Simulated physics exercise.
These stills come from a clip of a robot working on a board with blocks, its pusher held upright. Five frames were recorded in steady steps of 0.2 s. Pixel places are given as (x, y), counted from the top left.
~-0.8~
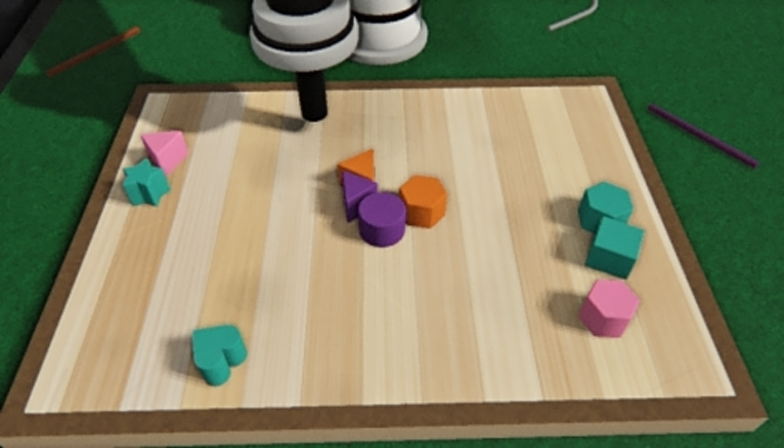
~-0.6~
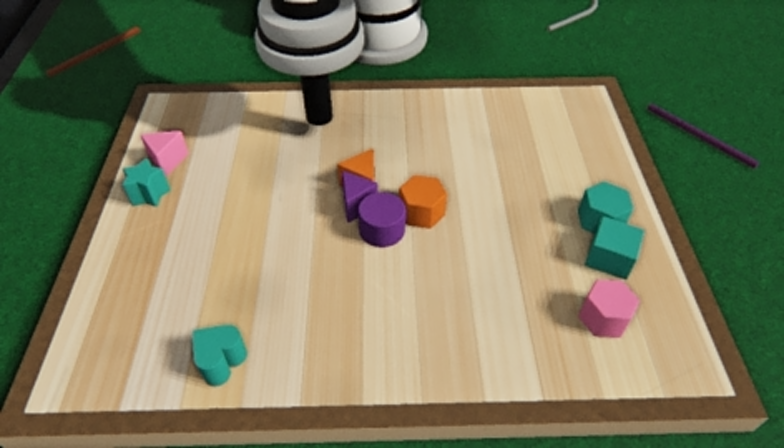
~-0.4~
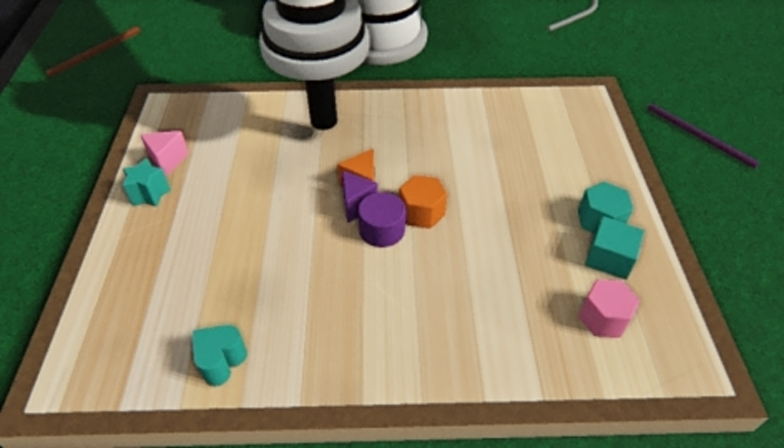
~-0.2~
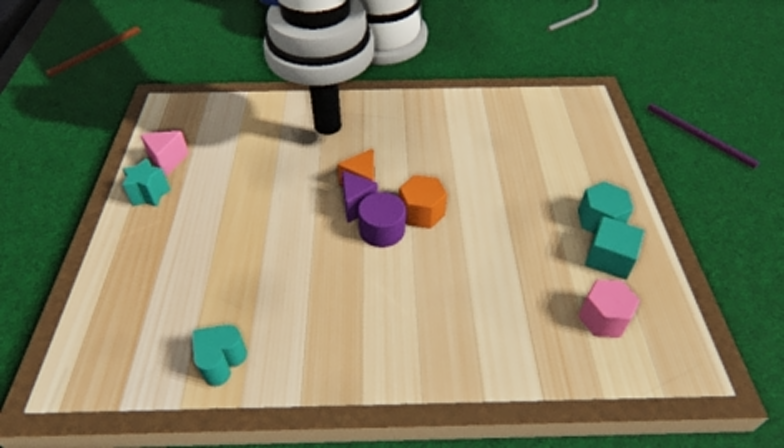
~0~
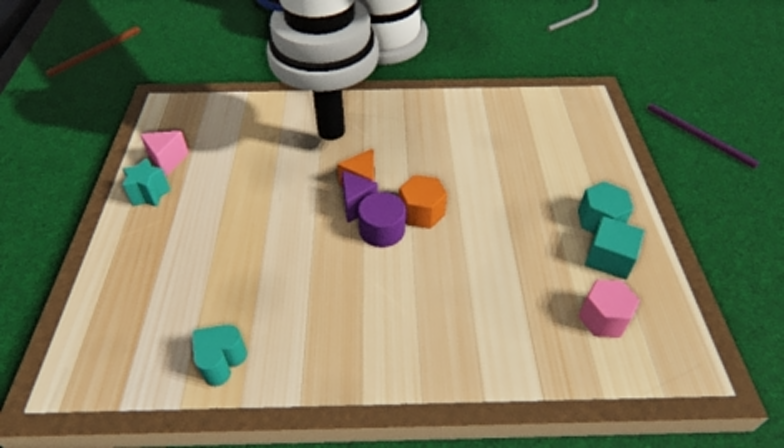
On a wooden board, a robot's black pusher moves slightly down and right among still blocks.
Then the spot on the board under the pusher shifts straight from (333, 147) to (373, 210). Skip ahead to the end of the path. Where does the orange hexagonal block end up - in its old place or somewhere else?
By the last moment of the path, the orange hexagonal block has shifted.
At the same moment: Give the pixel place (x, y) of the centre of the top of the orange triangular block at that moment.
Around pixel (397, 200).
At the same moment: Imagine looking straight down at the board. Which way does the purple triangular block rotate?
Seen from above, clockwise.
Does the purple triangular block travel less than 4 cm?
I'd say yes.
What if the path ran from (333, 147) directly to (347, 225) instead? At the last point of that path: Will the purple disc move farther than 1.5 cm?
I believe so.
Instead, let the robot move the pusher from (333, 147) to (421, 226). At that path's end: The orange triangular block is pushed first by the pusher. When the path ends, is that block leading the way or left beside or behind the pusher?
The block sits ahead of the pusher.
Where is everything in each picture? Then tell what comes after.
The first frame shows lower end of the pusher (315, 114), tops of blocks, purple triangular block (356, 184), orange triangular block (361, 163), purple disc (382, 208), orange hexagonal block (423, 190).
The second frame shows pusher (320, 118), blocks as before.
The third frame shows pusher (324, 122), blocks as before.
The fourth frame shows pusher (328, 127), blocks as before.
The fifth frame shows pusher (331, 132), purple triangular block (356, 184), orange triangular block (361, 163), purple disc (382, 208), orange hexagonal block (423, 190).
What follows on the original path. One third of the way, pusher (345, 151); nothing pushed yet.
Two thirds of the way, pusher (359, 172); purple triangular block (353, 195); orange triangular block (377, 181); purple disc (384, 212).
At the end, pusher (373, 194); purple triangular block (355, 208), turned 20° clockwise; orange triangular block (397, 200), turned 20° anticlockwise; purple disc (390, 229); orange hexagonal block (433, 193), turned 20° anticlockwise.
